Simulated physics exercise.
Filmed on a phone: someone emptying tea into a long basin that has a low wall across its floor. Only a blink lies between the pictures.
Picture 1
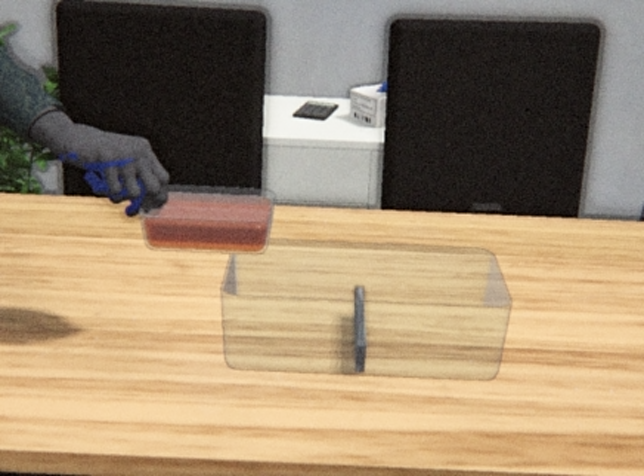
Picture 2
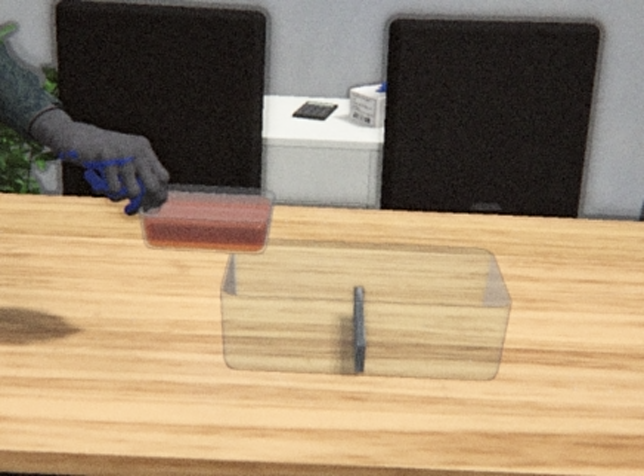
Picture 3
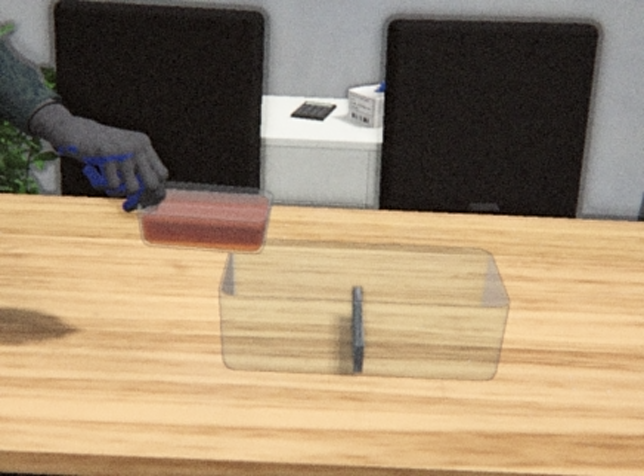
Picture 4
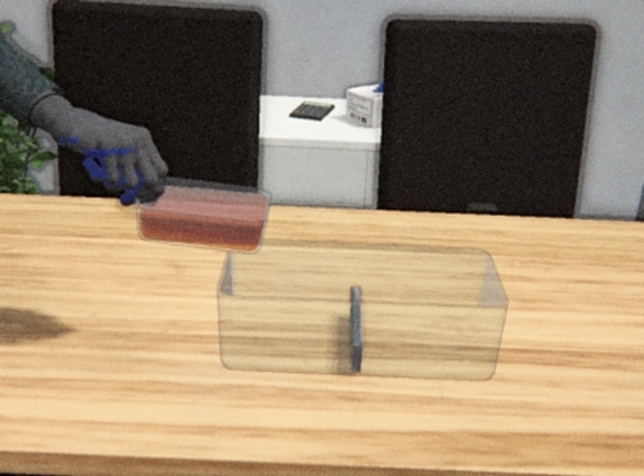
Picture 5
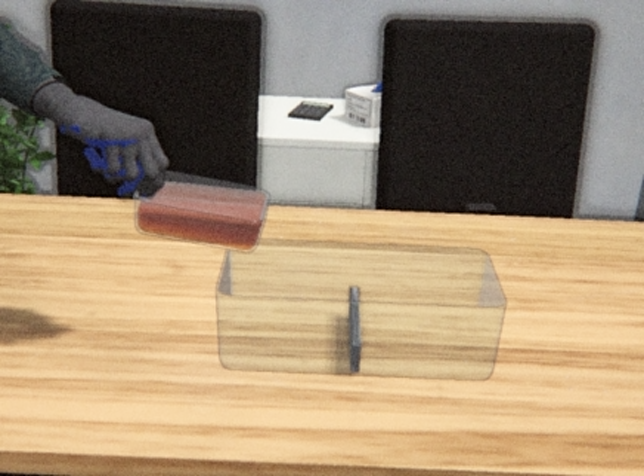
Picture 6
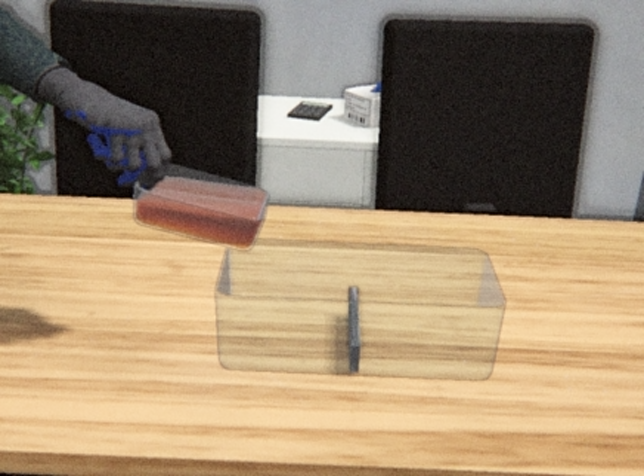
Above a wooden table, a gloved hand gradually tilts a clear container of red tea rightward.
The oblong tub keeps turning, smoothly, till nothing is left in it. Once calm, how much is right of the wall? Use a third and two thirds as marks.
It comes to from a third to two thirds.
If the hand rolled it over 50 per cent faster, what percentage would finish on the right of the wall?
Close to 45 per cent.
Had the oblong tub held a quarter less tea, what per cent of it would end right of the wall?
About 20 per cent.
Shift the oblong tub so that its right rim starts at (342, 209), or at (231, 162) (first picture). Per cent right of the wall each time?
About 85 and 10 per cent.
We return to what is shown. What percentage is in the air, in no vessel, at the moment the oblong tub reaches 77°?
It comes to 55 per cent or so.
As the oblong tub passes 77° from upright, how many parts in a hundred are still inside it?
Close to 20 per cent.
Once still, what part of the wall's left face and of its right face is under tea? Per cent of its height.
Some 30 per cent left and 20 right.
A moment on, the oblong tub is tipped on its side and 21 per cent is still to pour, 24 is left of the wall and 0 right of it.
Next, the oblong tub is tipped right over and 0 per cent is still to pour, 54 is left of the wall and 44 right of it.
Then the oblong tub is tipped right over and 0 per cent is still to pour, 56 is left of the wall and 43 right of it.
Later the oblong tub is tipped right over and 0 per cent is still to pour, 56 is left of the wall and 43 right of it.
In the end 56 per cent lies left of the wall, 43 right of it and 1 outside.
